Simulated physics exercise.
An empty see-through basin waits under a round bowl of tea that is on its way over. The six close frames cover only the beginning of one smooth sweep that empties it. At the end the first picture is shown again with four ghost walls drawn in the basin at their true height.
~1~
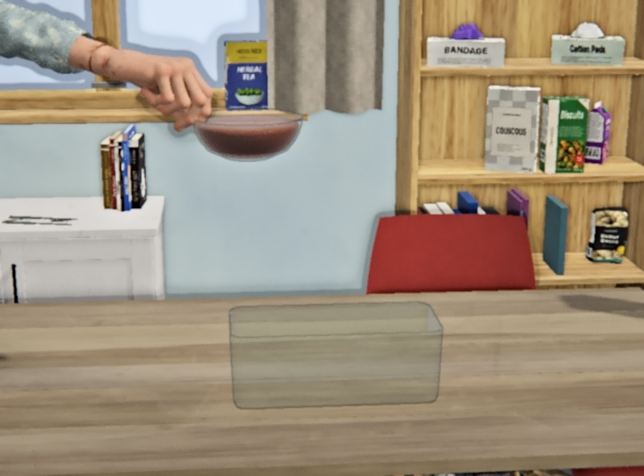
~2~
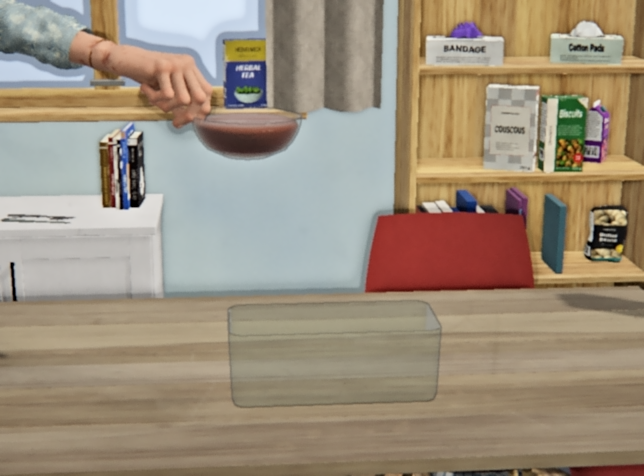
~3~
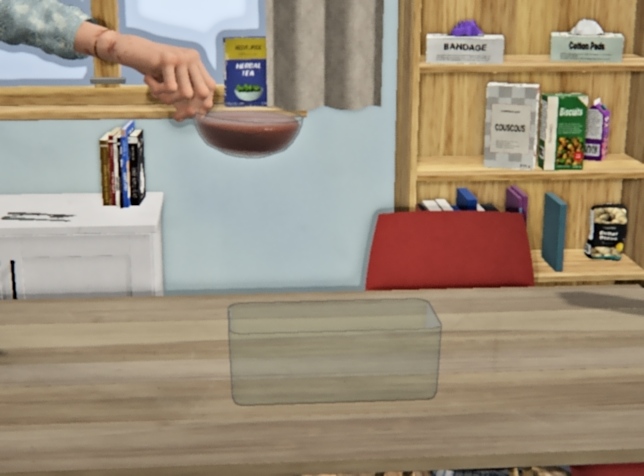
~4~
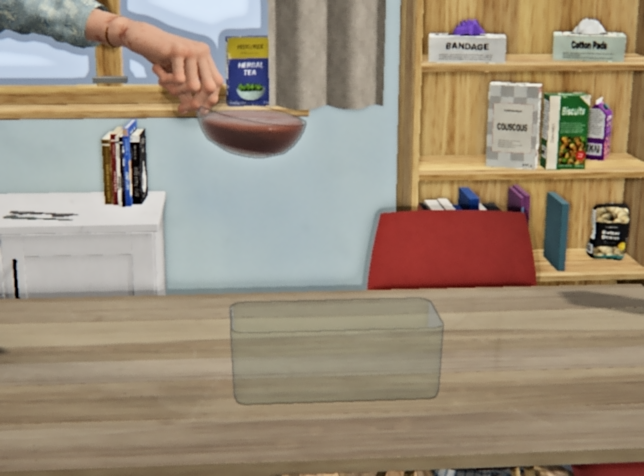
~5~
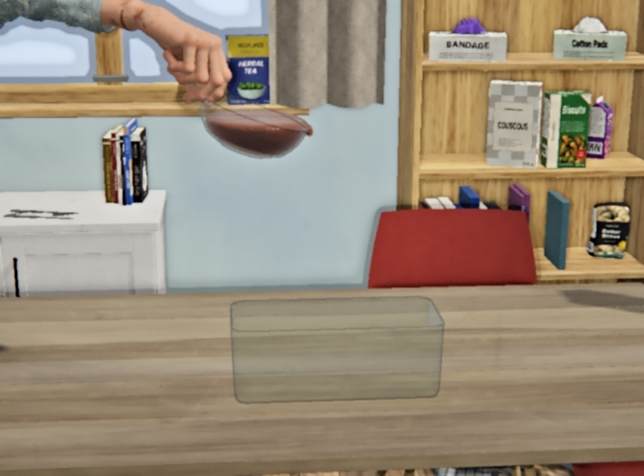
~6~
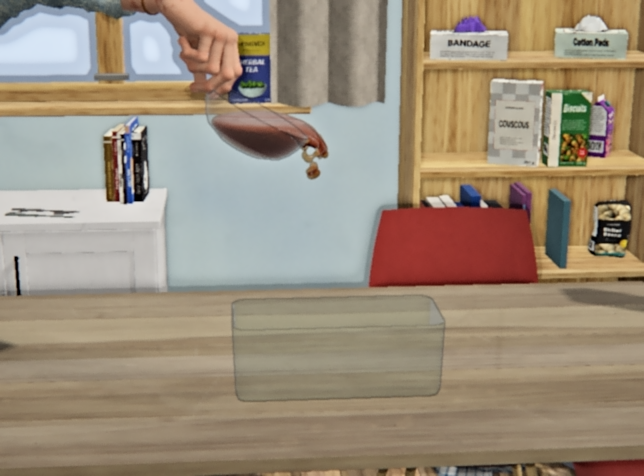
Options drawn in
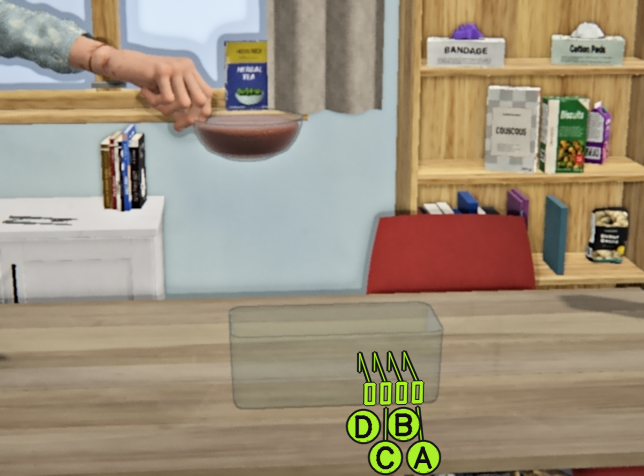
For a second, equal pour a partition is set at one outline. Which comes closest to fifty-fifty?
D.
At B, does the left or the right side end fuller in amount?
The left one.
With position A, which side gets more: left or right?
The left one.
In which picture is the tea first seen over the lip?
Picture 5.
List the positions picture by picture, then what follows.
Upright, lip at (301, 115); basin from (233, 407) to (438, 400); nothing has left yet.
Upright, lip at (300, 115); nothing has left yet.
Tipped about 5°, lip at (301, 116); nothing has left yet.
Tipped about 11°, lip at (305, 121); nothing has left yet.
Tipped about 19°, lip at (306, 128); tea is over the lip, down to (309, 133).
Tipped about 29°, lip at (306, 136); tea is over the lip, down to (309, 175).
On the marked copy, A at (417, 407); B at (401, 408); C at (386, 408); D at (370, 409).
With A, about 79 % ends left of the wall and 17 % right of it; 4 % is lost outside.
With B, about 85 % ends left of the wall and 11 % right of it; 4 % is lost outside.
With C, about 67 % ends left of the wall and 29 % right of it; 4 % is lost outside.
With D, about 47 % ends left of the wall and 49 % right of it; 4 % is lost outside.
